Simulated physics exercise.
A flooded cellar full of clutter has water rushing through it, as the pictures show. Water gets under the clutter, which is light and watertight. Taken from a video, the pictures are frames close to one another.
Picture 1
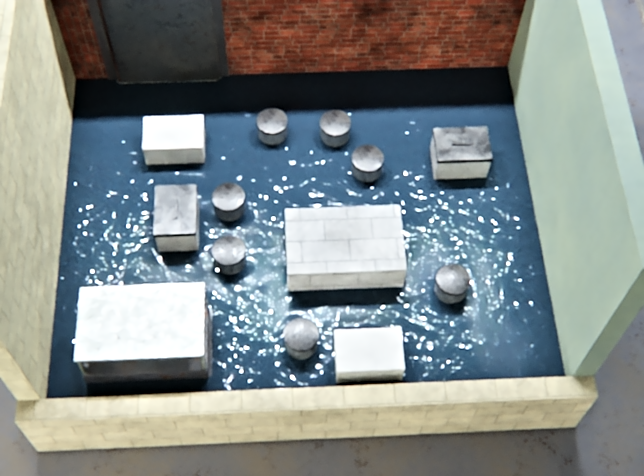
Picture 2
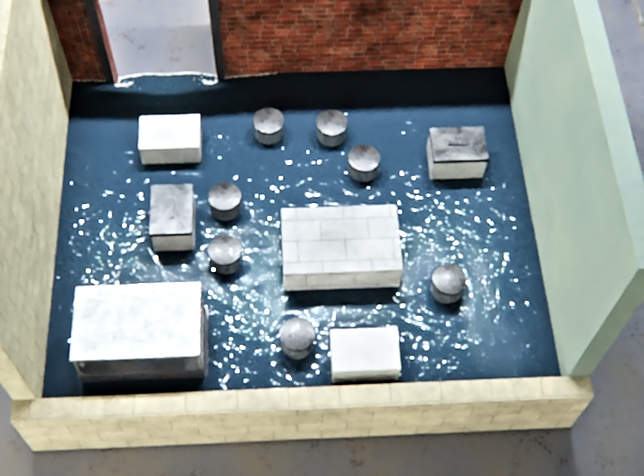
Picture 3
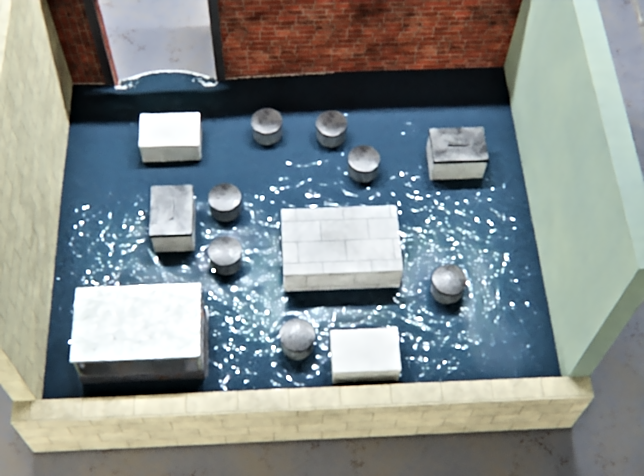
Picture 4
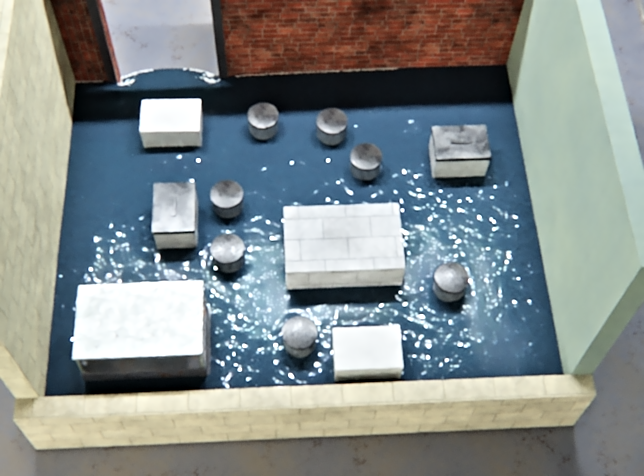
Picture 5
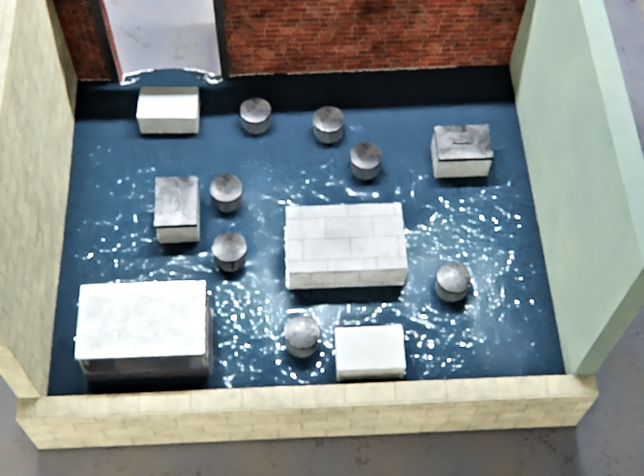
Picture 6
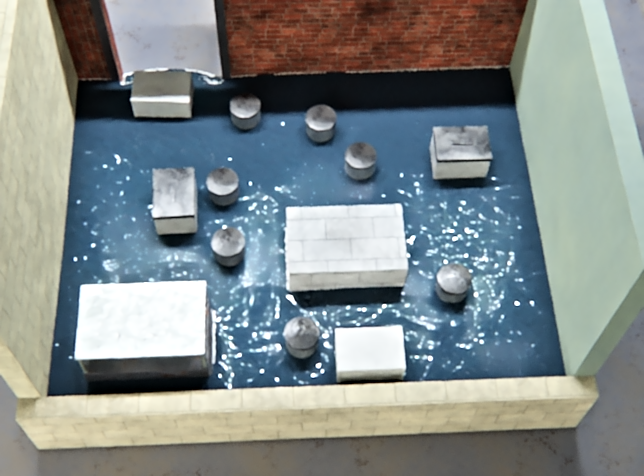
Glinting dark-blue water covers the floor of a walled cellar, seen from high in front, with a red brick wall at the back. Pale and grey boxes and grey round pails stand around a large pale block near the middle. As the view jitters slightly, the dark door at back left gives way to a pale opening, then a whitish crate drifts back to it, nearby pails edging leftward and back.
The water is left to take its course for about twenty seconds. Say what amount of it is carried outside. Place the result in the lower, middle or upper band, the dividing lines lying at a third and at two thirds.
Upper band.
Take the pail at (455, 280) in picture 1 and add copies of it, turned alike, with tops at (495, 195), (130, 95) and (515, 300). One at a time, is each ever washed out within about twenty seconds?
Per object, in the order given: Never exits / exits at some point / never exits.
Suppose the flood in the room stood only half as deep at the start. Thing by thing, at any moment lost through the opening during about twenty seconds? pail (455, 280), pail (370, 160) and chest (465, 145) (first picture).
Retained; escapes; retained.
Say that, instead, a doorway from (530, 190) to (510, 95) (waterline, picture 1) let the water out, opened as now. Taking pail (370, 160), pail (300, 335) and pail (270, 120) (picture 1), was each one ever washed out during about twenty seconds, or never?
Same order as asked: Exits, never leaves, exits.
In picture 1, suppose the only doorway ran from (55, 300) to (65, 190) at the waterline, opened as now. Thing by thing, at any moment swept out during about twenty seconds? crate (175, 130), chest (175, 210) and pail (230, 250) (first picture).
Swept away, swept away, swept away.
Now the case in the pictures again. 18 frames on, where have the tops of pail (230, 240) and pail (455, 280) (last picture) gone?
(159, 150) and (435, 236), approximately.
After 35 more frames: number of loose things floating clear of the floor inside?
Total: 3.
A moment on, 2 of 11 are out; 9 afloat.
Next, 5 of 11 are out; 6 afloat.
Later, 8 of 11 are out; 3 afloat.
In the end, 9 of 11 are out; 2 afloat.
